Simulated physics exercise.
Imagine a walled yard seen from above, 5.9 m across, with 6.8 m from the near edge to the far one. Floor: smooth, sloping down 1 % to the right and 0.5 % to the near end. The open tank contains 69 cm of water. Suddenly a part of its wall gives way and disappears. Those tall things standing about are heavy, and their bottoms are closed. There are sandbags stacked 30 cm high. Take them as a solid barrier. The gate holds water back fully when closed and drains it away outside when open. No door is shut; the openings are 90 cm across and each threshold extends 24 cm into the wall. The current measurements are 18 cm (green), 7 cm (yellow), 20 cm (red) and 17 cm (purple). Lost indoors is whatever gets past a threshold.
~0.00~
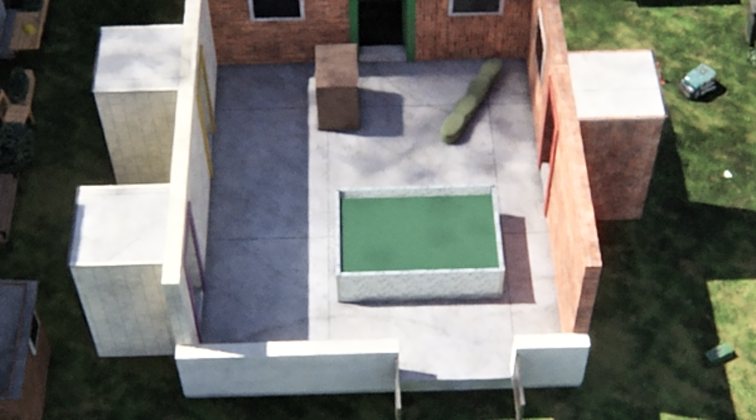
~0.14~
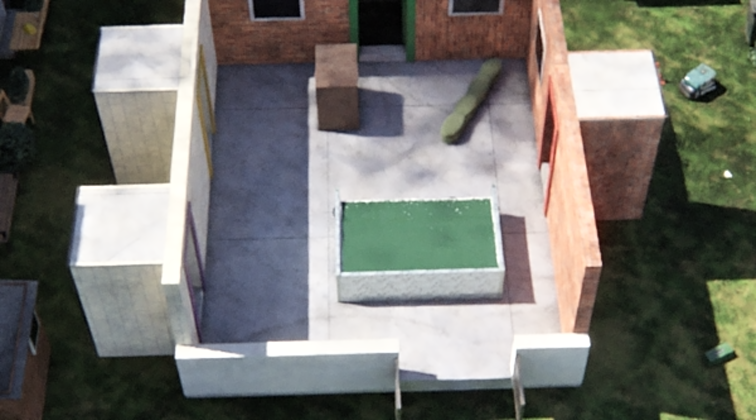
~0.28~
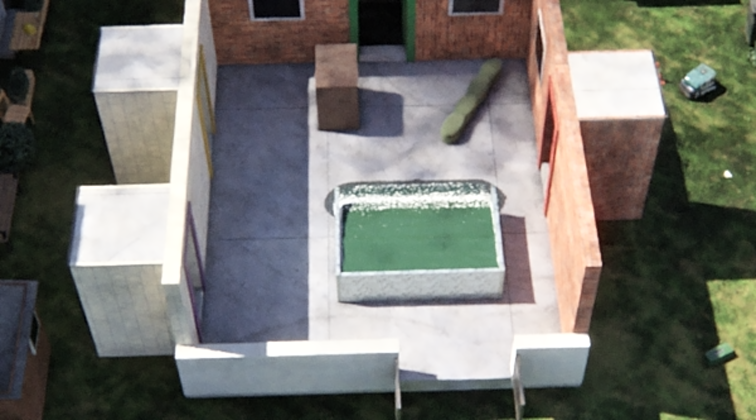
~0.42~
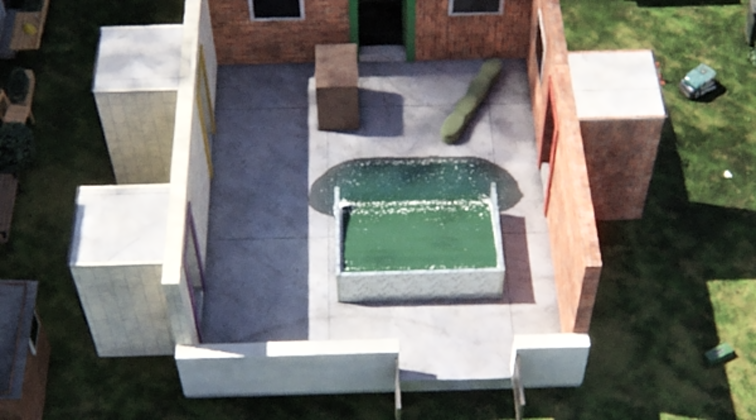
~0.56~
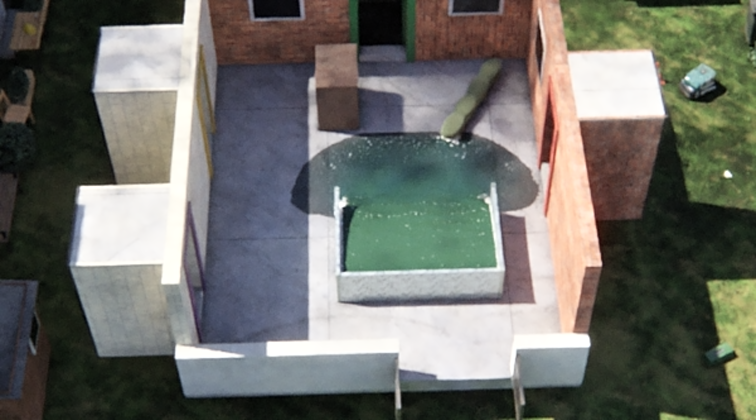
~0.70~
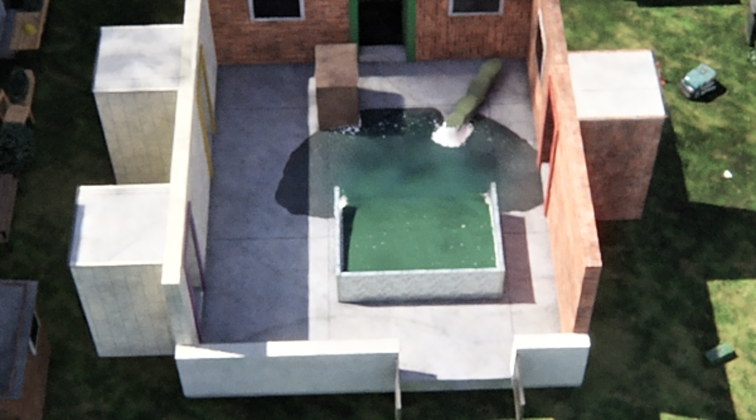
In a walled yard seen from above, an open tank of green water sits still on a pale paved floor. Its far side disappears and water pours out with white froth, then spreads across the paving in a widening dark pool, reaching the brown block and the long green barrier.
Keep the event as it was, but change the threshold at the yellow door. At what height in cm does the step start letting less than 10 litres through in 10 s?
At about 11.5 cm.
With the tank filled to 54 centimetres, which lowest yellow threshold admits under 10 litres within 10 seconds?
8.0 cm.
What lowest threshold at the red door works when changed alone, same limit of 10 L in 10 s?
Red would need about 11.5 cm on its own.
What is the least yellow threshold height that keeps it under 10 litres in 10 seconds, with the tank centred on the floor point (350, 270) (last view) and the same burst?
About 12.5 cm.
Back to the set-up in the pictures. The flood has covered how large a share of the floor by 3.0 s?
About 50 per cent.
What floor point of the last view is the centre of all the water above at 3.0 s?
Centre estimate: (406, 144) px, approximately.
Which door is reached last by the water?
Final door: Purple.
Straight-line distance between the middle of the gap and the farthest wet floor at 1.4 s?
Roughly 4.2 m.
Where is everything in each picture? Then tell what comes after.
The open tank at (418, 232) is whole and still, 69 cm deep; the yellow door at (206, 116) is dry, in the first frame.
The front is at a hidden place, 0.3 m from the gap on the far side; 0.6 m2 of floor is wet, 69 cm left at the back, in the second frame.
The gap is on the far side, the front 0.7 m out at (346, 187); the back of the open tank holds 69 cm, in the third frame.
The front is at (389, 160), 1.3 m from the gap on the far side; 3.8 m2 of floor is wet, 64 cm left at the back, in the fourth frame.
The front is at (358, 138), 1.8 m from the gap on the far side; 6.1 m2 of floor is wet, 58 cm left at the back, in the fifth frame.
The front is at (364, 113), 2.4 m from the gap on the far side; 8.3 m2 of floor is wet, 58 cm left at the back; 1.5 m in a straight line remain to the yellow door at (206, 116), in the sixth frame.
After 1.4 s water covers 40 % of the floor, deepest (38 cm) near (441, 144); it has not reached the yellow door.
After 3.0 s water covers 50 % of the floor, deepest (36 cm) near (511, 63); 13 cm at the yellow door, 11 litres in over its 7 cm threshold.
After 10.0 s water covers 95 % of the floor, deepest (12 cm) near (442, 159); 4 cm at the yellow door, 56 litres in over its 7 cm threshold.
At the yellow door as built, the water arrived by 2.2 s and peaked near 13 cm at 2.8 s.
Run again over the same 10 s with other heights there, 23 litres in over 9.5 cm, 6 litres over 12.5 cm. The limit of 10 litres is kept from about 11.5 cm up.
